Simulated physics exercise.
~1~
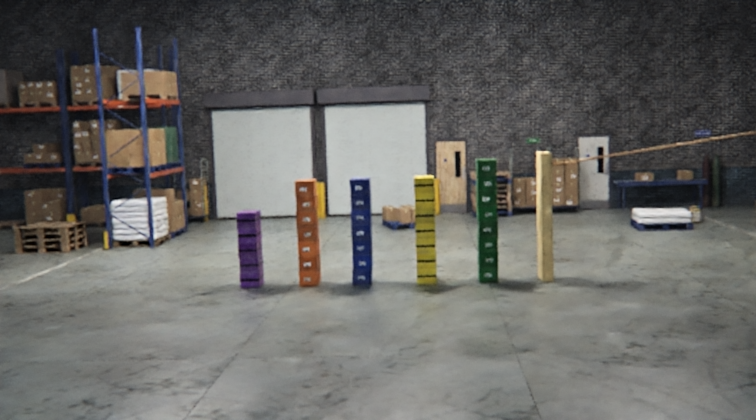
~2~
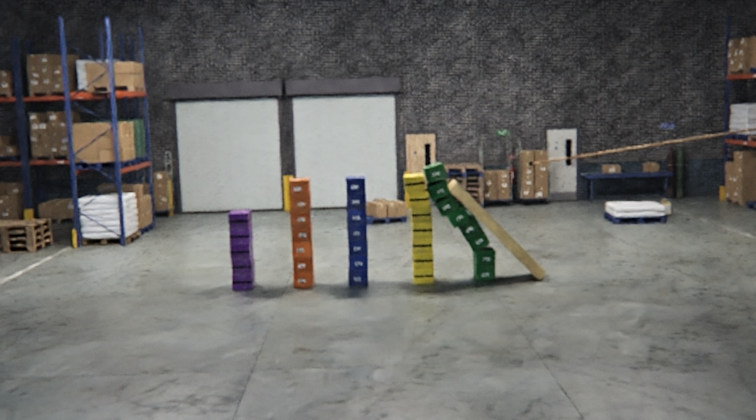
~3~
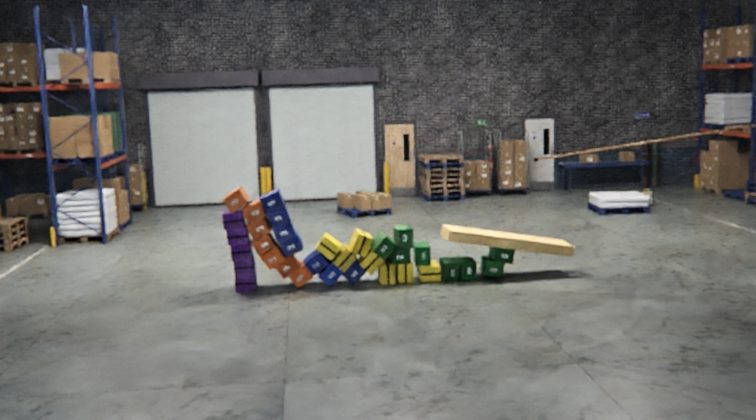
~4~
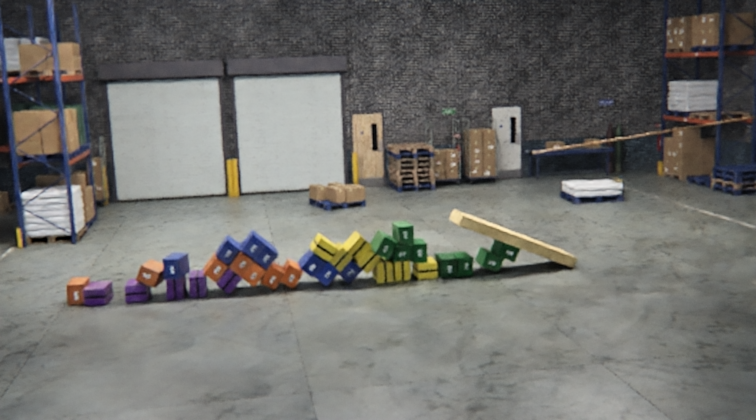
Wooden board tipping into a row of coloured tote stacks, toppling green, yellow, blue, orange and purple leftward into scattered heaps.
